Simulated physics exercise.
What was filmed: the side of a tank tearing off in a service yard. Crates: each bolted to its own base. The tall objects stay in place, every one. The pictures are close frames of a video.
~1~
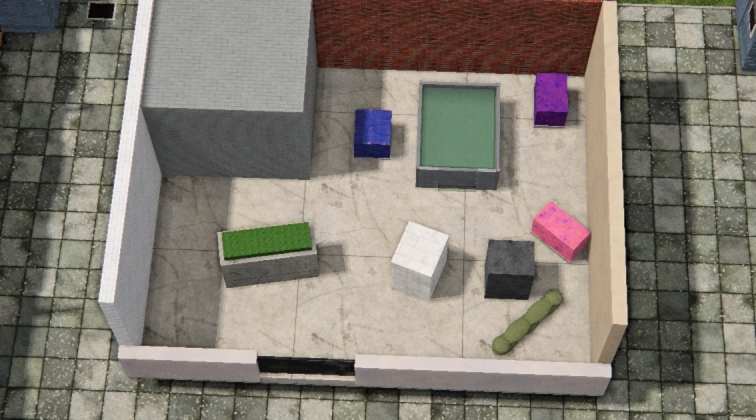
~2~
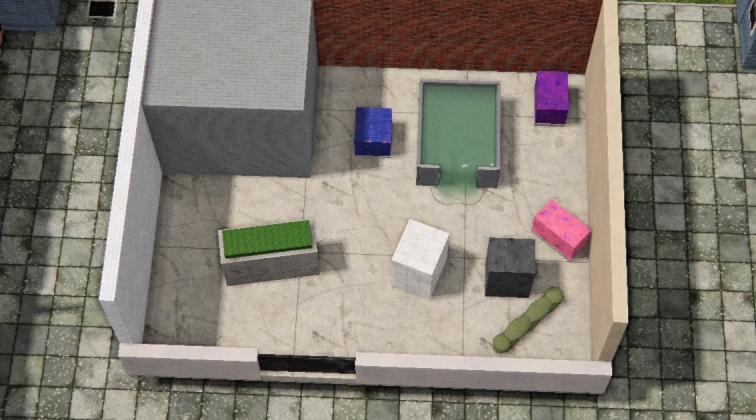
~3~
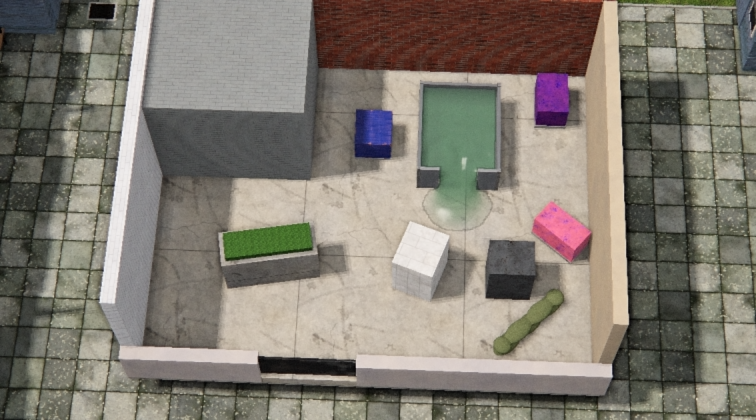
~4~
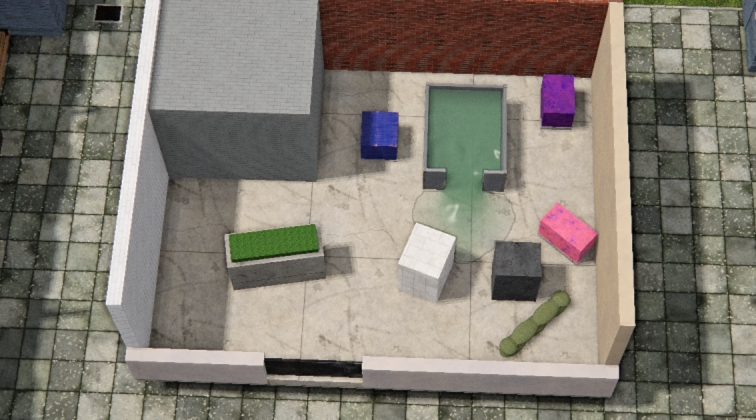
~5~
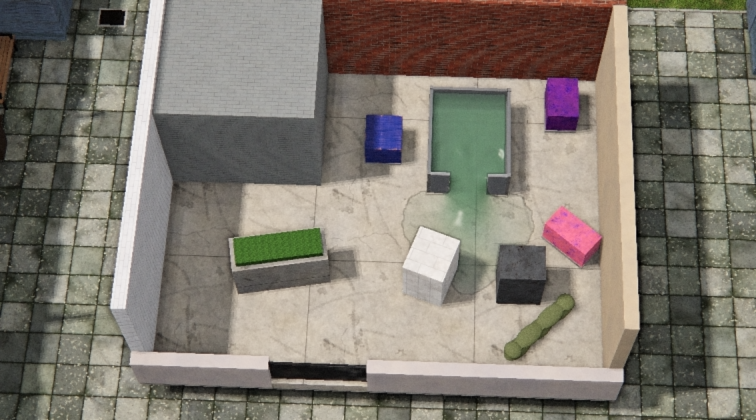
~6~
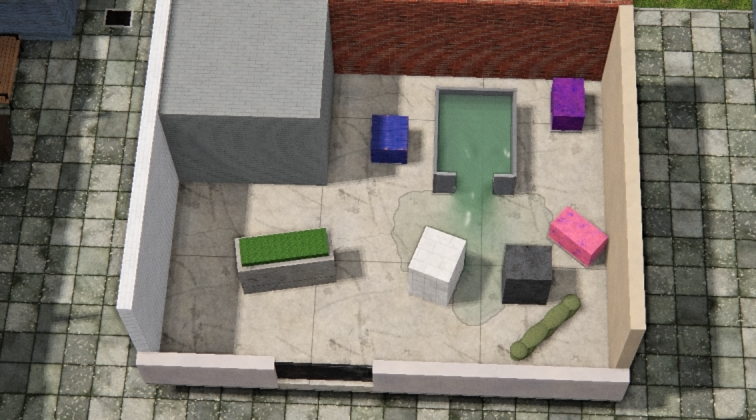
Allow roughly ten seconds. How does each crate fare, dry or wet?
The purple crate comes out dry. The pink crate comes out wet. The blue crate comes out dry.
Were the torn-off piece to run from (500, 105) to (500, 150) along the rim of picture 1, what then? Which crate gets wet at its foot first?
That would be the purple one, reached first.
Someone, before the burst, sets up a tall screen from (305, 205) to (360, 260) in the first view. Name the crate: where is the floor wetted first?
The pink crate is first.
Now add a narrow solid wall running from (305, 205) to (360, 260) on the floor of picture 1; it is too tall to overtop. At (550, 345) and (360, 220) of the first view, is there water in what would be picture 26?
In order, I'd call them inundated and inundated.
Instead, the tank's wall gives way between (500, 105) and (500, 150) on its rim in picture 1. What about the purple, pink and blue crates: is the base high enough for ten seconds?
Then the purple crate gets flooded, the pink crate gets flooded and the blue crate gets flooded.
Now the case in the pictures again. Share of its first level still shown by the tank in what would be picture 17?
About 52 per cent.
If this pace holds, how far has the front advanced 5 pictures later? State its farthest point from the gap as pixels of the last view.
Best guess: Near (524, 379).
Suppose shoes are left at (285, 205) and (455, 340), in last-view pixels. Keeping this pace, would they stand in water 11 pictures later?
Going in order, I'd say clear for the first and drenched for the second.
A moment on, water covers 20 % of the floor; the purple crate not reached, the pink crate water round its plinth, the blue crate not reached.
Next, water covers 30 % of the floor; the purple crate not reached, the pink crate water round its plinth, the blue crate not reached.
Then, water covers 50 % of the floor; the purple crate not reached, the pink crate water round its plinth, the blue crate water round its plinth.
Later, water covers 70 % of the floor; the purple crate water round its plinth, the pink crate water round its plinth, the blue crate water round its plinth.
In the end, water covers 85 % of the floor; the purple crate stayed above the water, the pink crate was topped, the blue crate stayed above the water.
